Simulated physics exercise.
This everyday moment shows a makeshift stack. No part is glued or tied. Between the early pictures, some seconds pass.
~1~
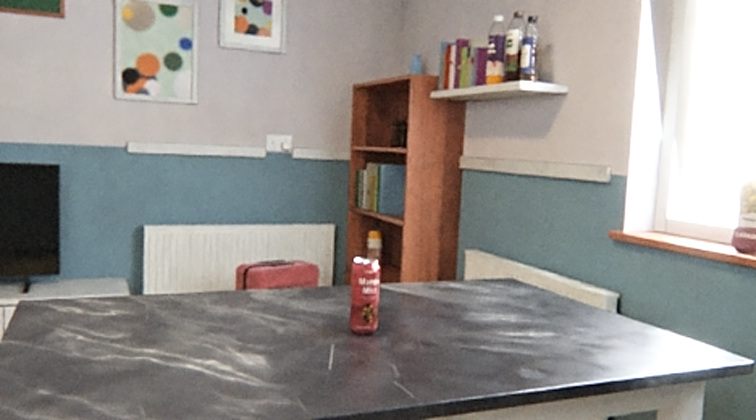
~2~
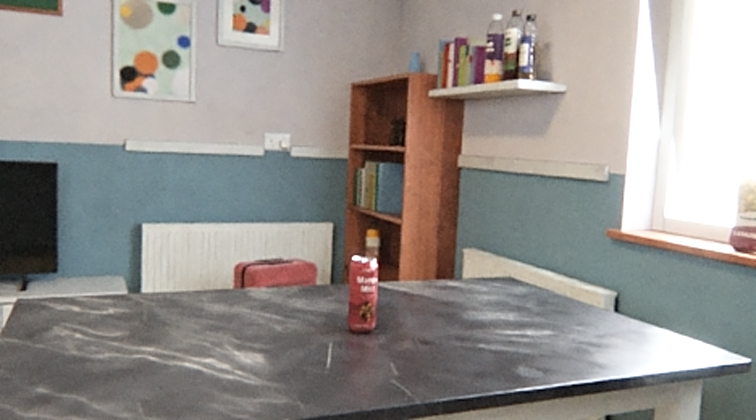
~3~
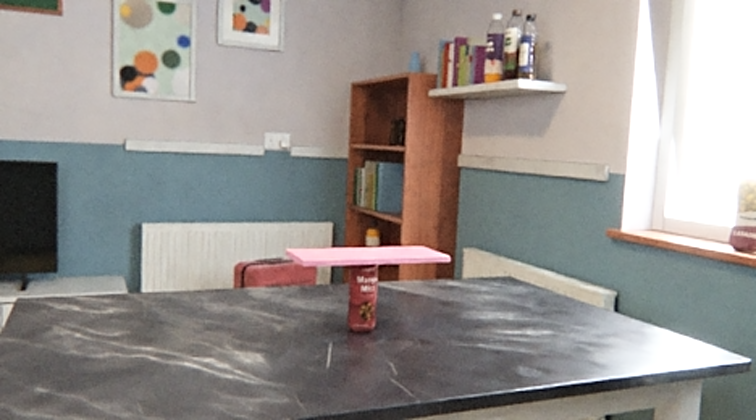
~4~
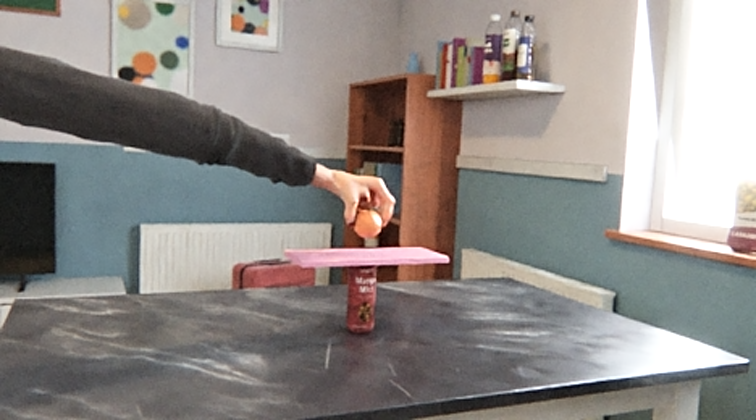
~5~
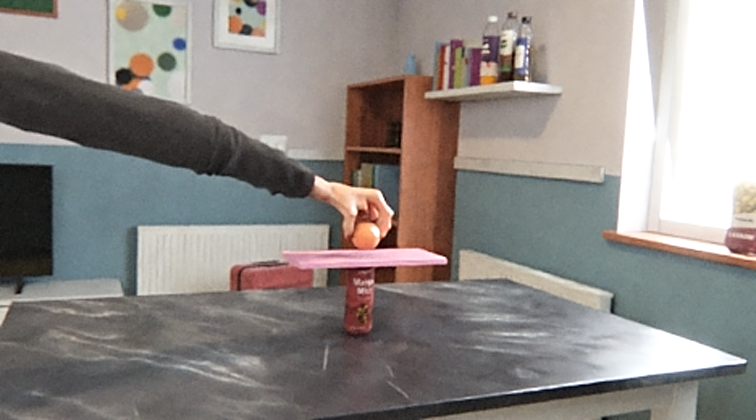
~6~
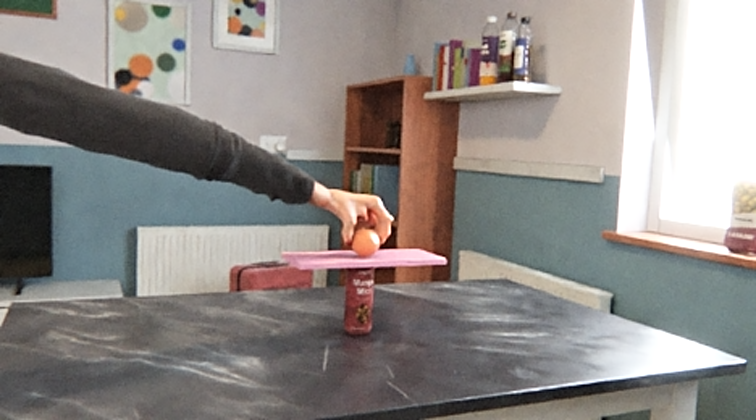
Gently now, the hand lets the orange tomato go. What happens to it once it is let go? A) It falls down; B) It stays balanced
Option B: It stays balanced.
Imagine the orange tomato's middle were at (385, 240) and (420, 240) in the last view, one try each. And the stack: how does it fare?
Result of try one is that it stays stable, and of try two that it tips over.
Then, 0.30 s after the last picture, nothing has stirred.
Then, 0.70 s after the last picture, orange tomato resting near (365, 242).
At rest, all 3 in place. Seen from the same camera at the end, orange tomato near (365, 242). The stack holds.
